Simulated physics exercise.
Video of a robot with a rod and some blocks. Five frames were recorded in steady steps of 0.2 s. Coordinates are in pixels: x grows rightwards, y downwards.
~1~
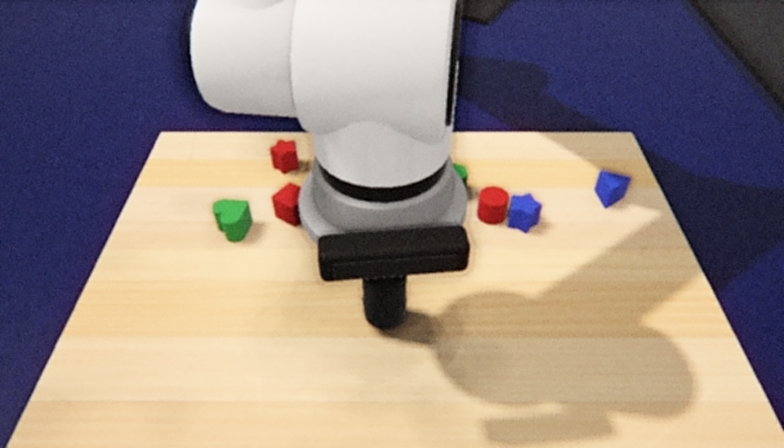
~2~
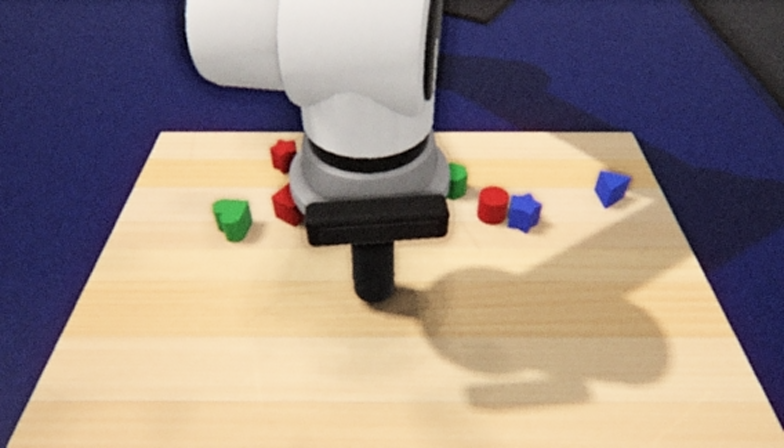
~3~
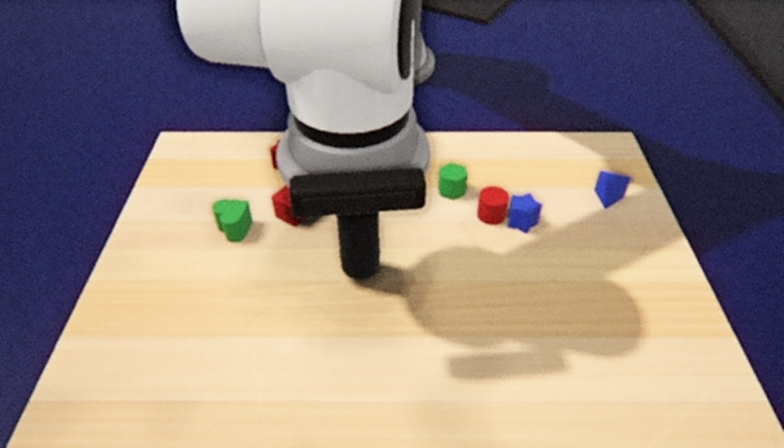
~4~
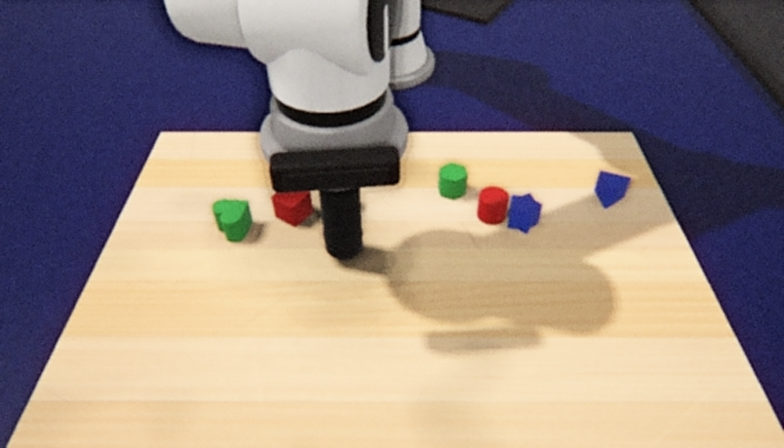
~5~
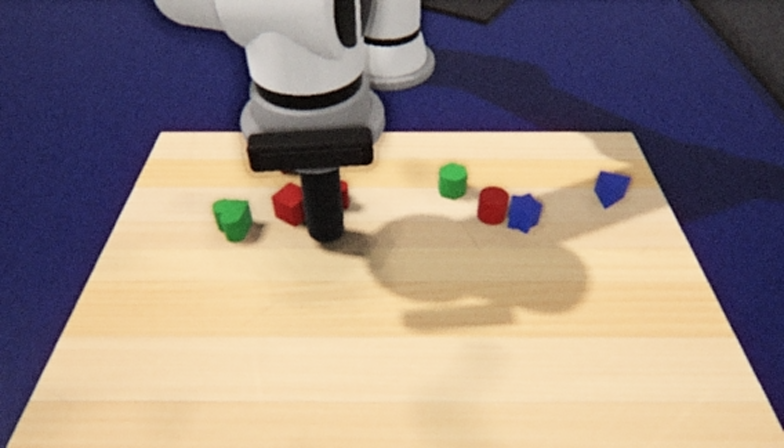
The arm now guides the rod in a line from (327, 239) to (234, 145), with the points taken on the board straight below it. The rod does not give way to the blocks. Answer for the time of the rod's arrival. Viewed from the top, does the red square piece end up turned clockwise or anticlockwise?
Counterclockwise rotation.
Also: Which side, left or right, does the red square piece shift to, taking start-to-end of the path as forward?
Answer: Left.
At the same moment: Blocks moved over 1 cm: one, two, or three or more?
One.
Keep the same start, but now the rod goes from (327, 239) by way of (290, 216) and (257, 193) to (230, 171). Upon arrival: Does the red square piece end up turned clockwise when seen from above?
It seems so.
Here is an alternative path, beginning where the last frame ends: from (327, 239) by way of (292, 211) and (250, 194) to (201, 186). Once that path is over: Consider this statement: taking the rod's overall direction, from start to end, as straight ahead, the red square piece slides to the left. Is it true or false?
Verdict: False.
On the path given first. One third of the way, rod (290, 196); red square piece (265, 172).
Two thirds of the way, rod (258, 165); red square piece (231, 146), turned 20° anticlockwise.
At the end, rod (232, 137); red star-shaped block not moved; red square piece (201, 135), turned 60° anticlockwise.
